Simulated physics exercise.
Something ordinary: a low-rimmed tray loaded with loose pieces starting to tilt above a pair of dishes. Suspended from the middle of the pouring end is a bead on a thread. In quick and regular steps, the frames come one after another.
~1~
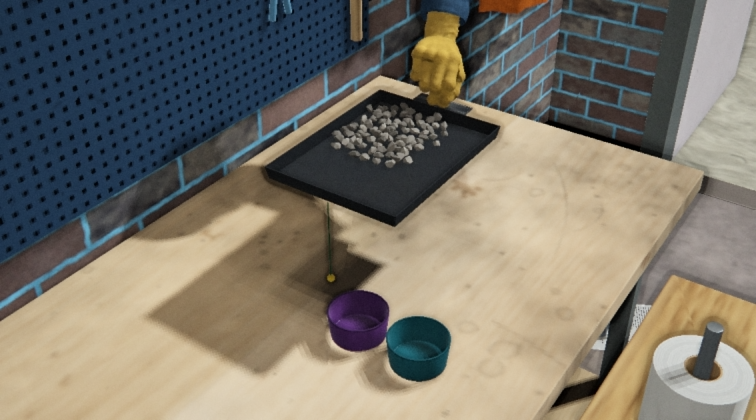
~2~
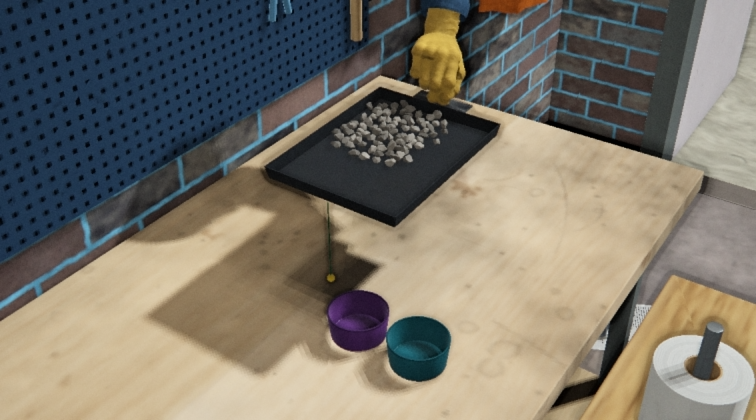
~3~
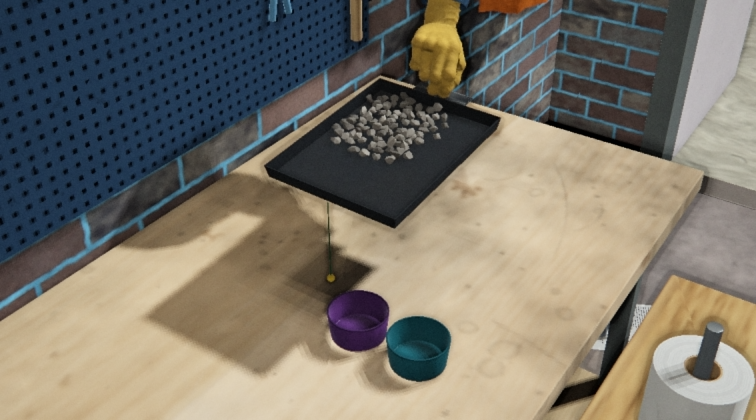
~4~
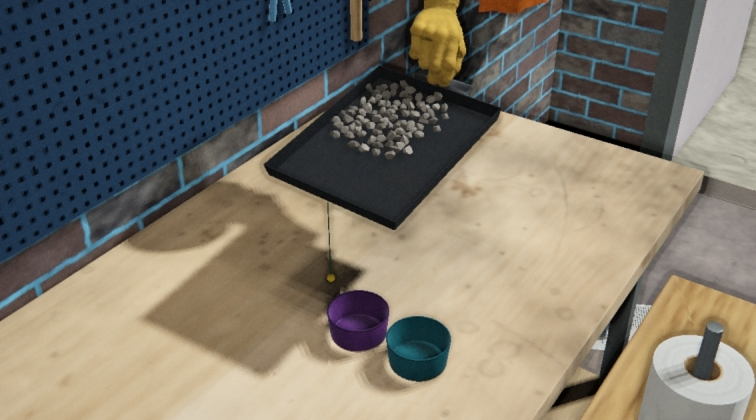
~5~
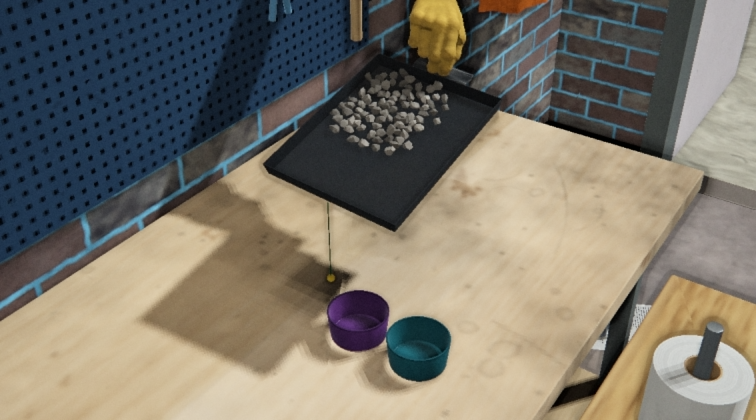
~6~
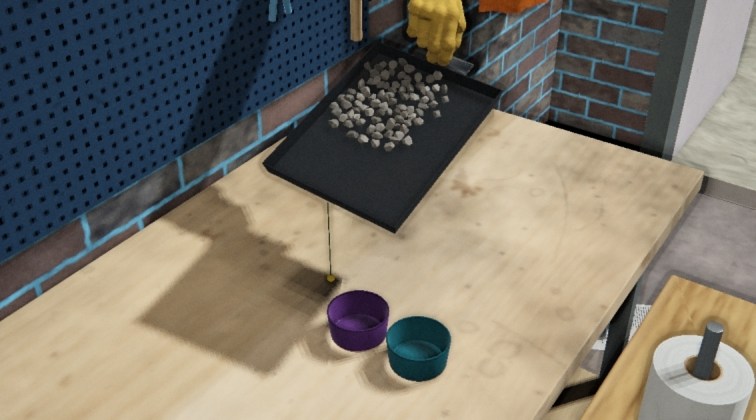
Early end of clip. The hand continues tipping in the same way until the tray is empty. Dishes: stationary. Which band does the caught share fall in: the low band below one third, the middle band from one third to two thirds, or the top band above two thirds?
It falls in the middle band.
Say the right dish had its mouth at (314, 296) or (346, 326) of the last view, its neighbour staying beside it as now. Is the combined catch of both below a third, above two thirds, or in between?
One: Under a third. Two: One to two thirds.
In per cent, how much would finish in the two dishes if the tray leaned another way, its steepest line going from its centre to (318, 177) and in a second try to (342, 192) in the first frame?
Lab note: Case 1 near 0 %, case 2 near 10 %.
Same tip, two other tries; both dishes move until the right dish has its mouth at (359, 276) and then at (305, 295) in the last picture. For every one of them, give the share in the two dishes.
Trial 1 about 0 %, trial 2 about 10 %.
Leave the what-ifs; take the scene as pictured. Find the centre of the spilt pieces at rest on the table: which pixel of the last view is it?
I'd say near (352, 380), give or take.
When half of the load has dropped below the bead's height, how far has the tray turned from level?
It is at around 80 degrees by then.
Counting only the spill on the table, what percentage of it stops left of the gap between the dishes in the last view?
Roughly 80 in a hundred.
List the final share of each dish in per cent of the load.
Per hundred pieces, the left dish ends with about 40 and the right dish with about 10.
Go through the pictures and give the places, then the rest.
Corners of the pouring end near (269, 166) and (395, 214), level; middle of the load near (393, 133), bits of gravel; left dish near (340, 337); right dish near (401, 366); bead on its thread near (331, 278), in the first picture.
Corners of the pouring end near (268, 166) and (395, 215), level; middle of the load near (393, 131), in the second picture.
Corners of the pouring end near (268, 165) and (394, 216), tipped barely, lowest at the right corner; middle of the load near (393, 126), in the third picture.
Corners of the pouring end near (268, 164) and (394, 219), tipped a little, lowest at the right corner; middle of the load near (393, 118), in the fourth picture.
Corners of the pouring end near (267, 163) and (394, 222), tipped a little, lowest at the right corner; middle of the load near (392, 110), in the fifth picture.
Corners of the pouring end near (266, 162) and (394, 224), tipped clearly, lowest at the right corner; middle of the load near (392, 102); left dish near (340, 337); right dish near (401, 366), in the sixth picture.
Shortly afterwards, tray tipped steeply; all but a few on the tray; a little in the air.
Next, tray tipped right over; near a third on the tray; a little in the right dish; a little in the left dish; near a third outside both; only a few in the air.
Some moments later, tray tipped past a quarter turn; a little in the right dish; near a third in the left dish; near half outside both.
In the end, tray tipped past a quarter turn; a little in the right dish; near a third in the left dish; near half outside both.
